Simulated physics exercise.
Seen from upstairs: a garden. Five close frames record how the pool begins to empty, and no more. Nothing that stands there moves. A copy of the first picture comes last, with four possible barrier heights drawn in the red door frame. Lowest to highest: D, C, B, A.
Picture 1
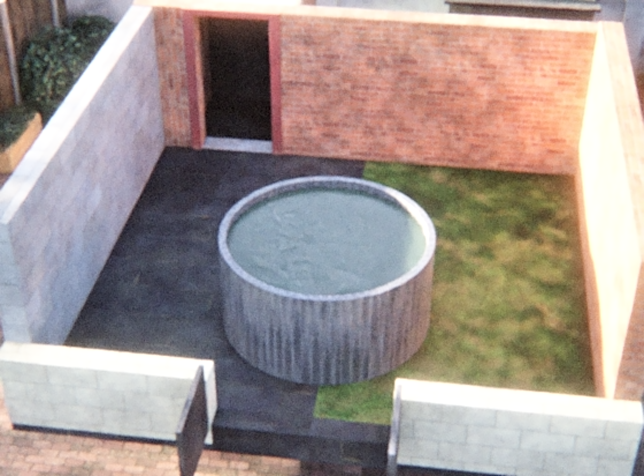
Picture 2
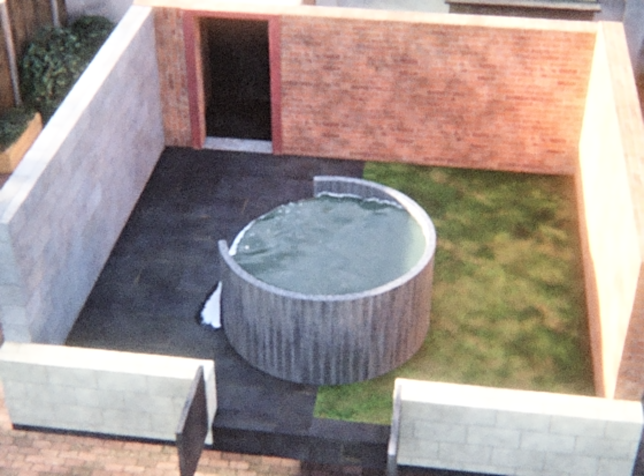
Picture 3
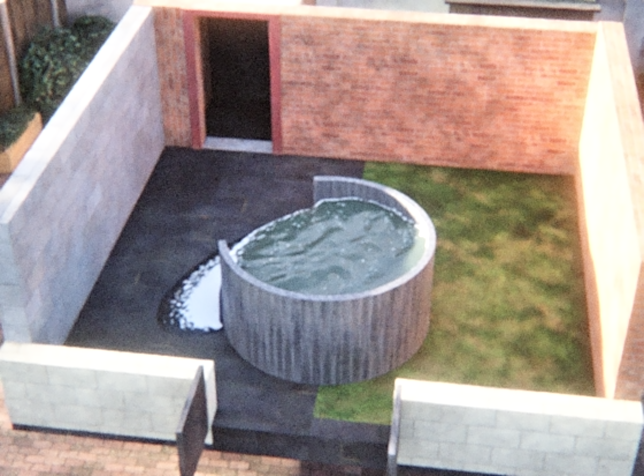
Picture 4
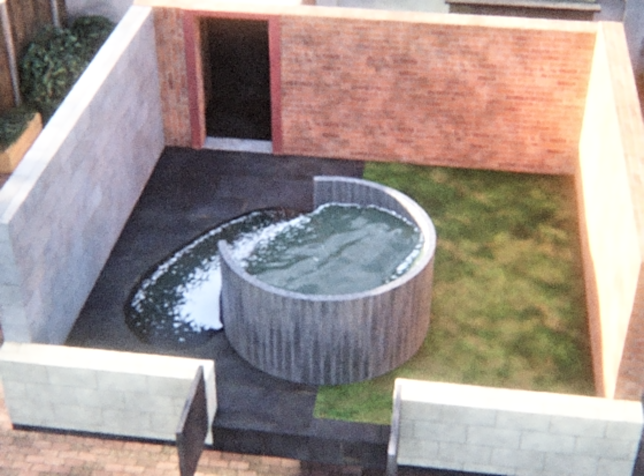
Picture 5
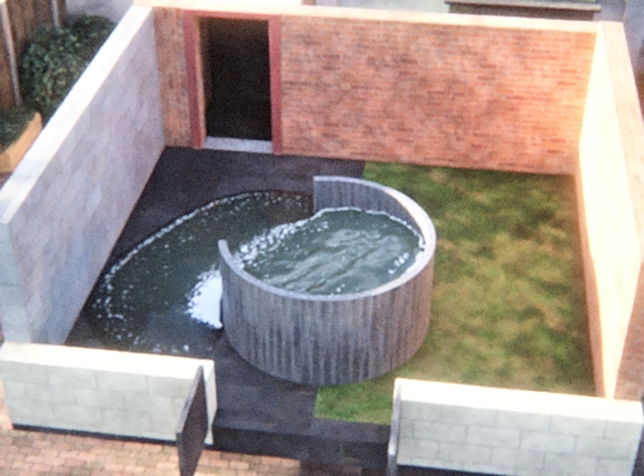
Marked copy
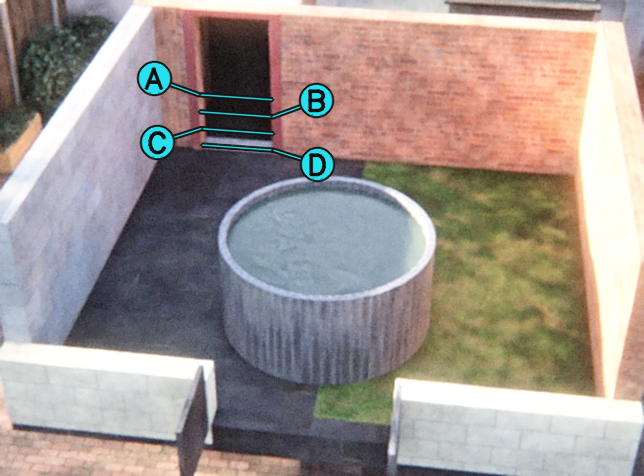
A walled yard is seen from upstairs, and the view stays still. A round grey pool of water stands in the middle, with dark paving to the left, green grass to the right, a red-framed doorway in the brick wall behind and an open gate in front. The pool's left side opens, and water pours out white and foaming, spreading leftward across the paving.
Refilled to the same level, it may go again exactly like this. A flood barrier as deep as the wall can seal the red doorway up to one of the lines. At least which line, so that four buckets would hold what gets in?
The answer is height B.
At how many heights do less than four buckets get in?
Two of them.
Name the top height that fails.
Here it is height C.
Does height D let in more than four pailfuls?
Yes, it does.
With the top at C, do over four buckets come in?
Yes, it does.
On the marked copy, A at (235, 97); B at (236, 114); C at (236, 131); D at (237, 147); from the bottom up D, C, B, A.
Choosing A, nothing gets over.
Choosing B, a bucket or two gets in.
Choosing C, about 11 bucketfuls get in.
Choosing D, dozens of bucketfuls pour in.
